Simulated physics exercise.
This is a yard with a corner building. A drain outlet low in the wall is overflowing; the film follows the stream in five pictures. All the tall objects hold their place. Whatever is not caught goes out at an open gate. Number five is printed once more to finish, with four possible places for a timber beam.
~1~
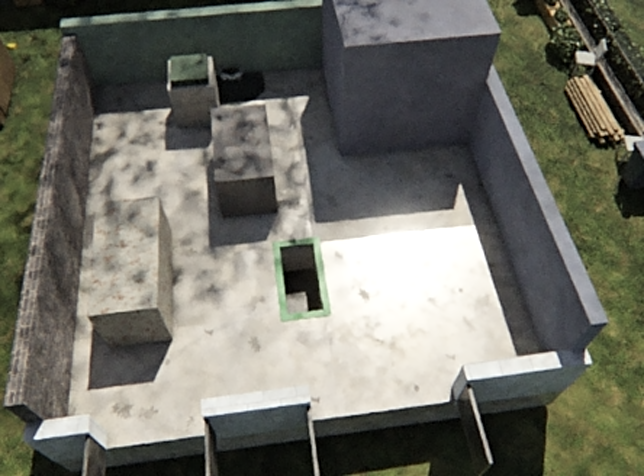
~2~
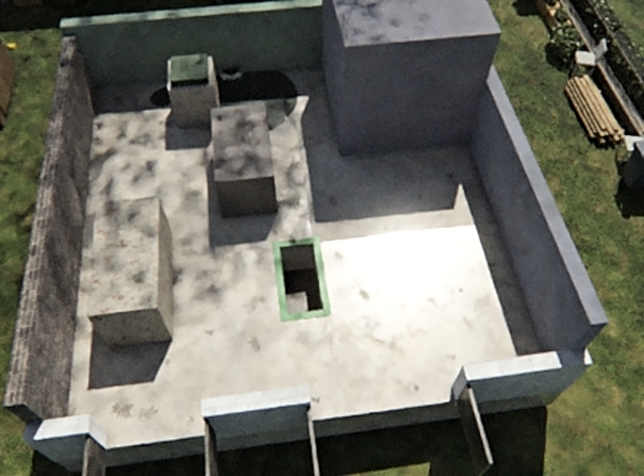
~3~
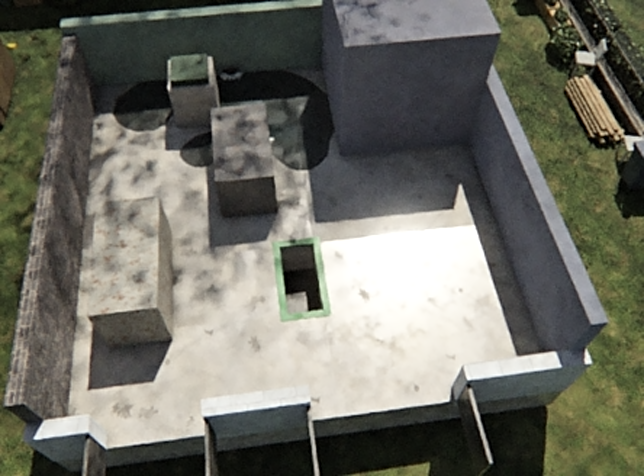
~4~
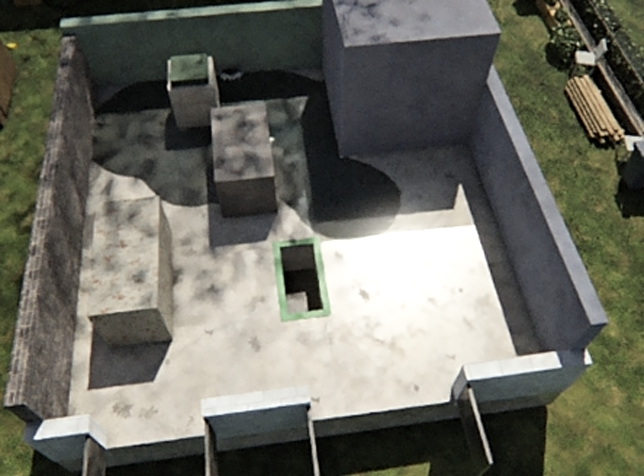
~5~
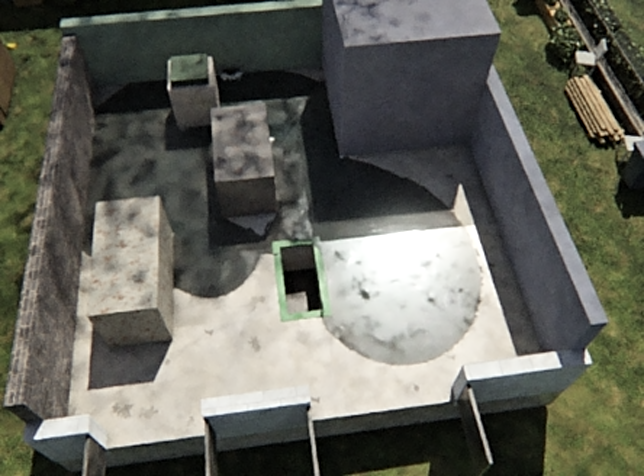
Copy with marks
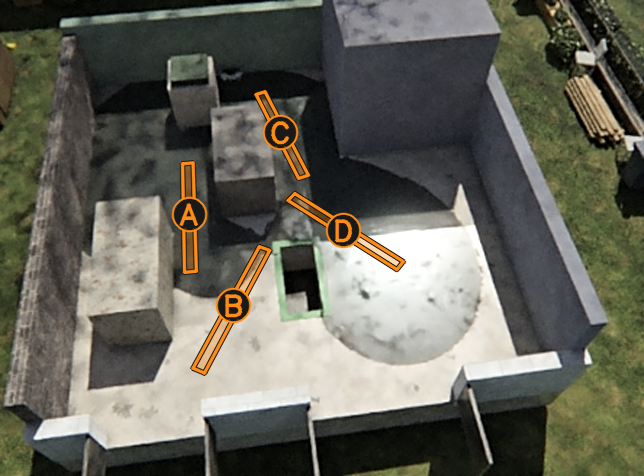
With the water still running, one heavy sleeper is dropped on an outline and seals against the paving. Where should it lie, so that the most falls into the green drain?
Choose C.
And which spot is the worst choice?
Spot D.
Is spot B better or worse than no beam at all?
Worse.
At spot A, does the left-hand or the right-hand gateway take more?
More leaves on the right.
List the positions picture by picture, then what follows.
Outfall at (231, 70); green drain at (301, 278); open gate at (381, 395); open gate at (159, 425); water covers 2 % of the ground and shows as far out as (260, 90); green drain still dry.
Water covers 8 % of the ground and shows as far out as (155, 103); green drain still dry.
Water covers 16 % of the ground and shows as far out as (306, 164); green drain still dry.
Water covers 31 % of the ground and shows as far out as (377, 227); green drain still dry.
Water covers 55 % of the ground and shows as far out as (448, 340); green drain taking water.
On the marked copy, A from (190, 271) to (187, 163); B from (198, 370) to (264, 248); C from (260, 93) to (303, 176); D from (291, 197) to (400, 265).
Choosing A, about 16 % of the stream runs into the green drain, about 84 % out by the gates.
Choosing B, about 18 % of the stream runs into the green drain, about 82 % out by the gates.
Choosing C, about 30 % of the stream runs into the green drain, about 69 % out by the gates.
Choosing D, about 12 % of the stream runs into the green drain, about 88 % out by the gates.
